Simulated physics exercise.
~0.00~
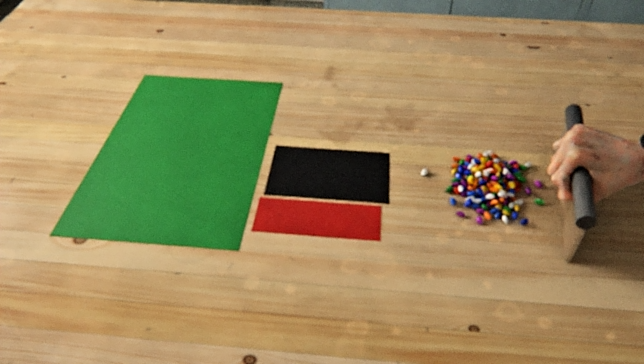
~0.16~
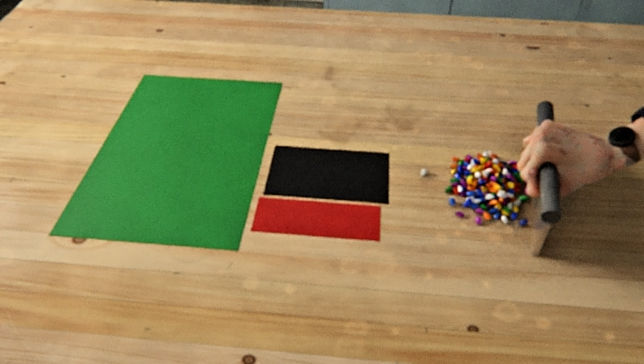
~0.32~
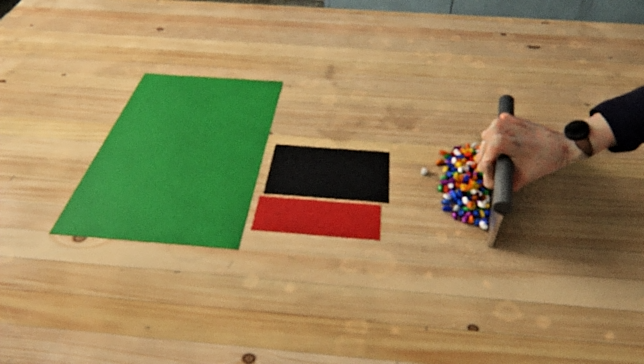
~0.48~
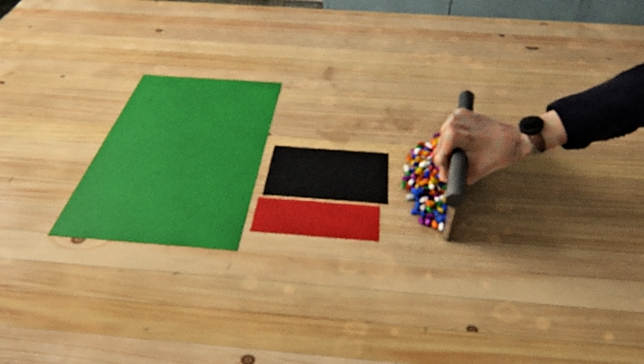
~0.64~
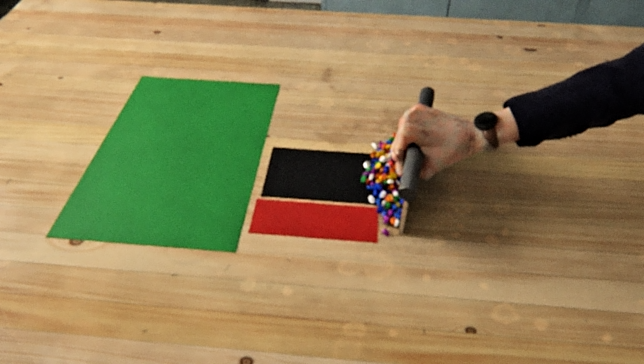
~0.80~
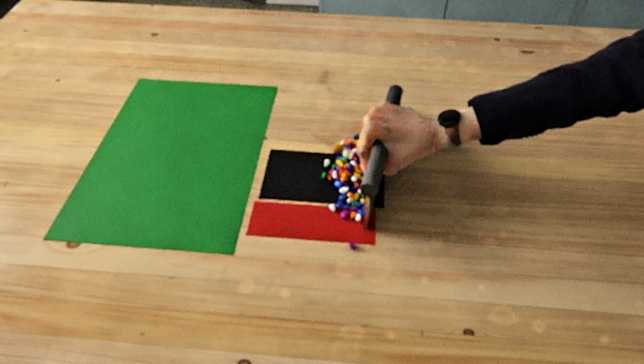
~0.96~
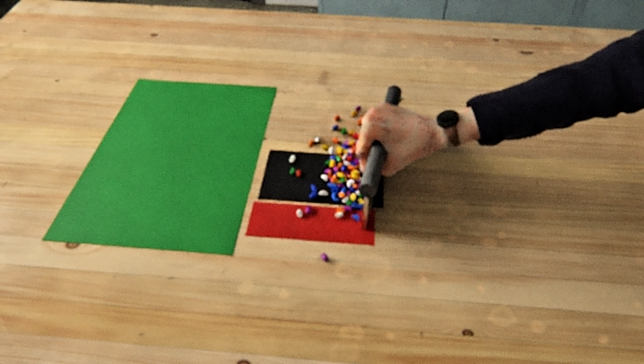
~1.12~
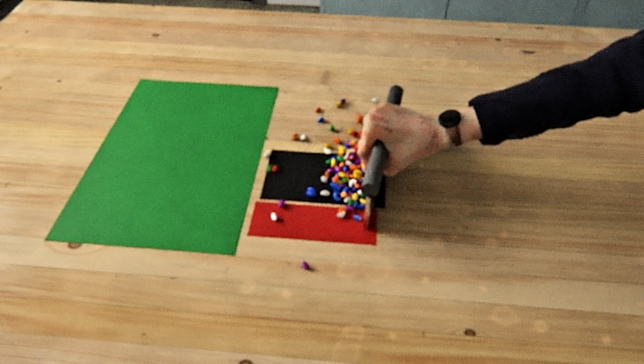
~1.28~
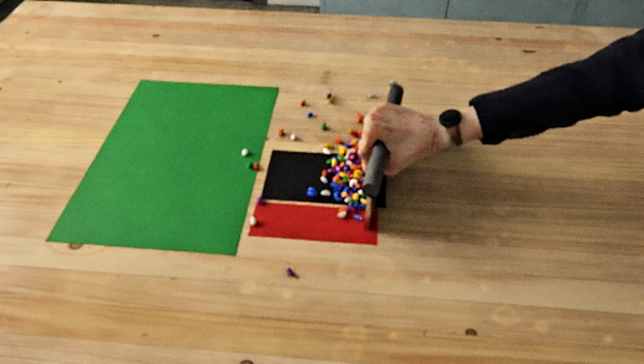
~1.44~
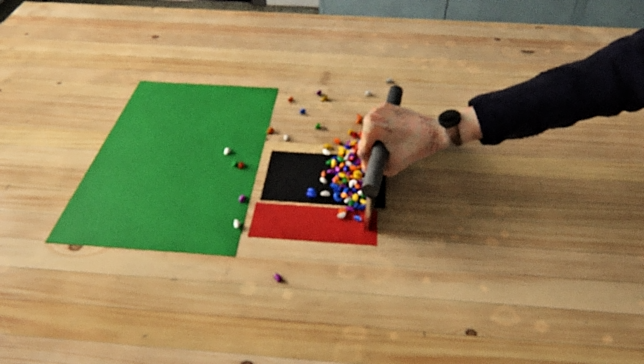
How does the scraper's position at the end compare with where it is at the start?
At the start the scraper is at the far right of the table, to the right of the heap of jelly beans. By the end it is well to the left of there, standing at the right-hand side of the black and red sheets.
